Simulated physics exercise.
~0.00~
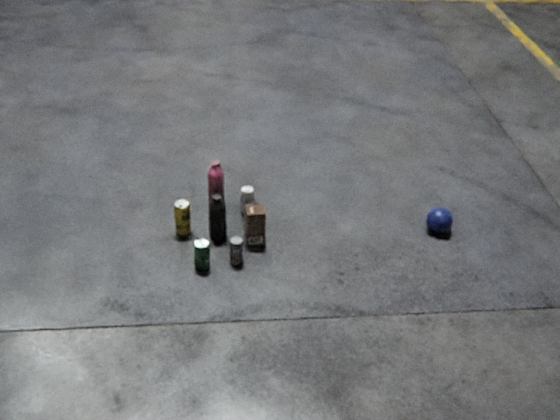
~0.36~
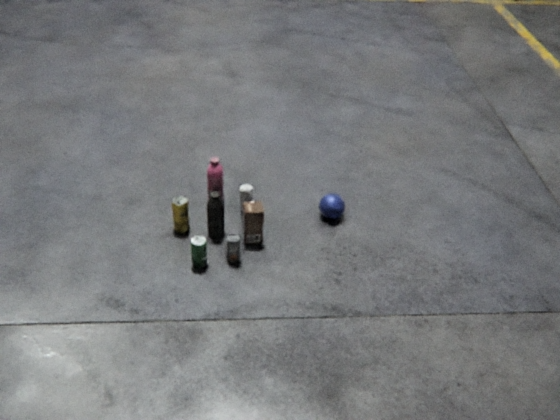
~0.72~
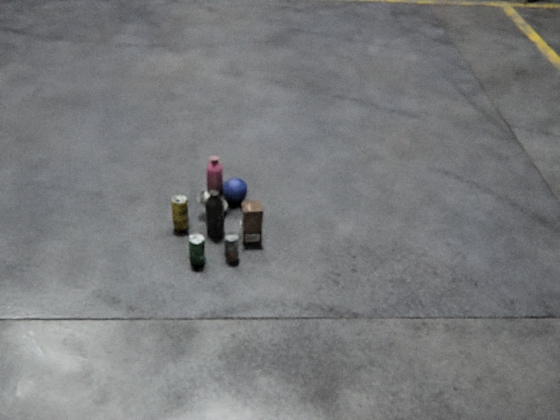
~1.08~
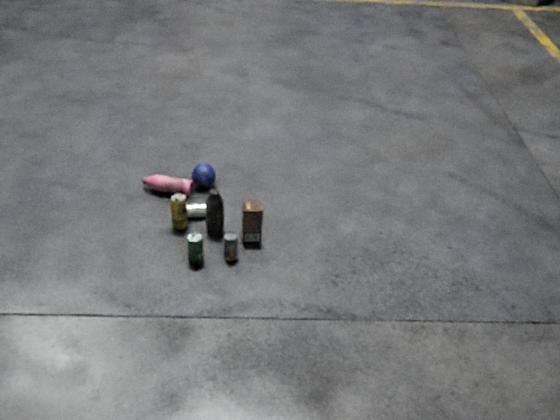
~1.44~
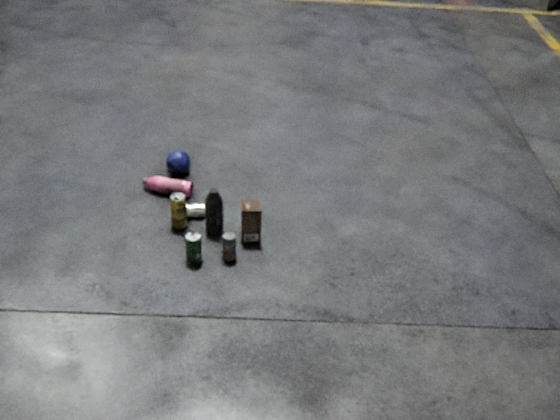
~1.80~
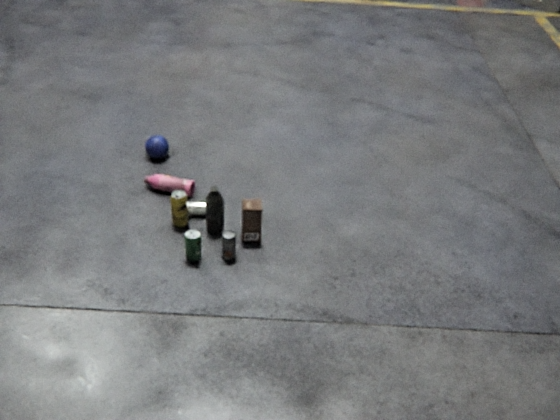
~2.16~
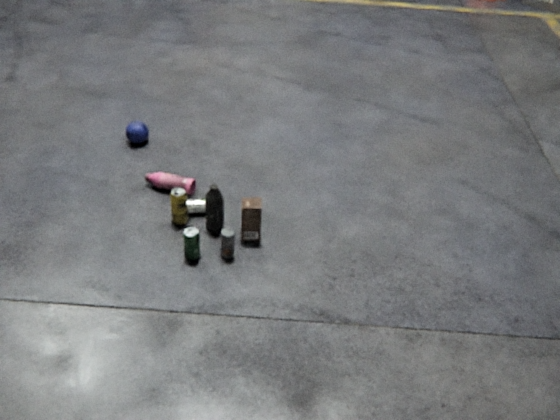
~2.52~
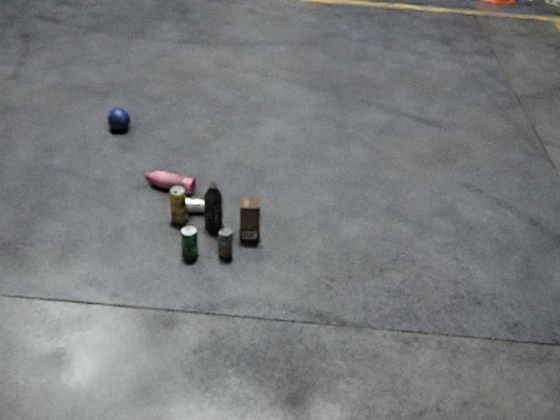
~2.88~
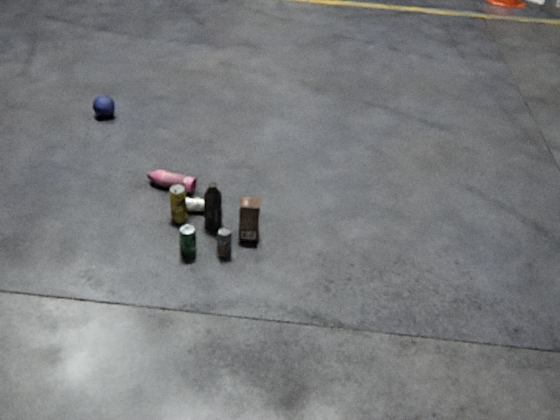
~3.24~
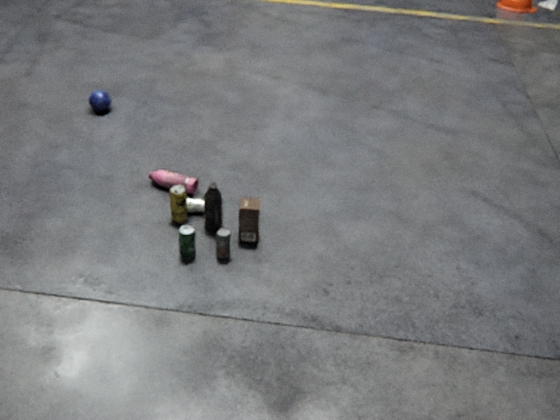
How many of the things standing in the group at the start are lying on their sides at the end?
Two of them are lying on their sides at the end, the pink bottle and the white can.
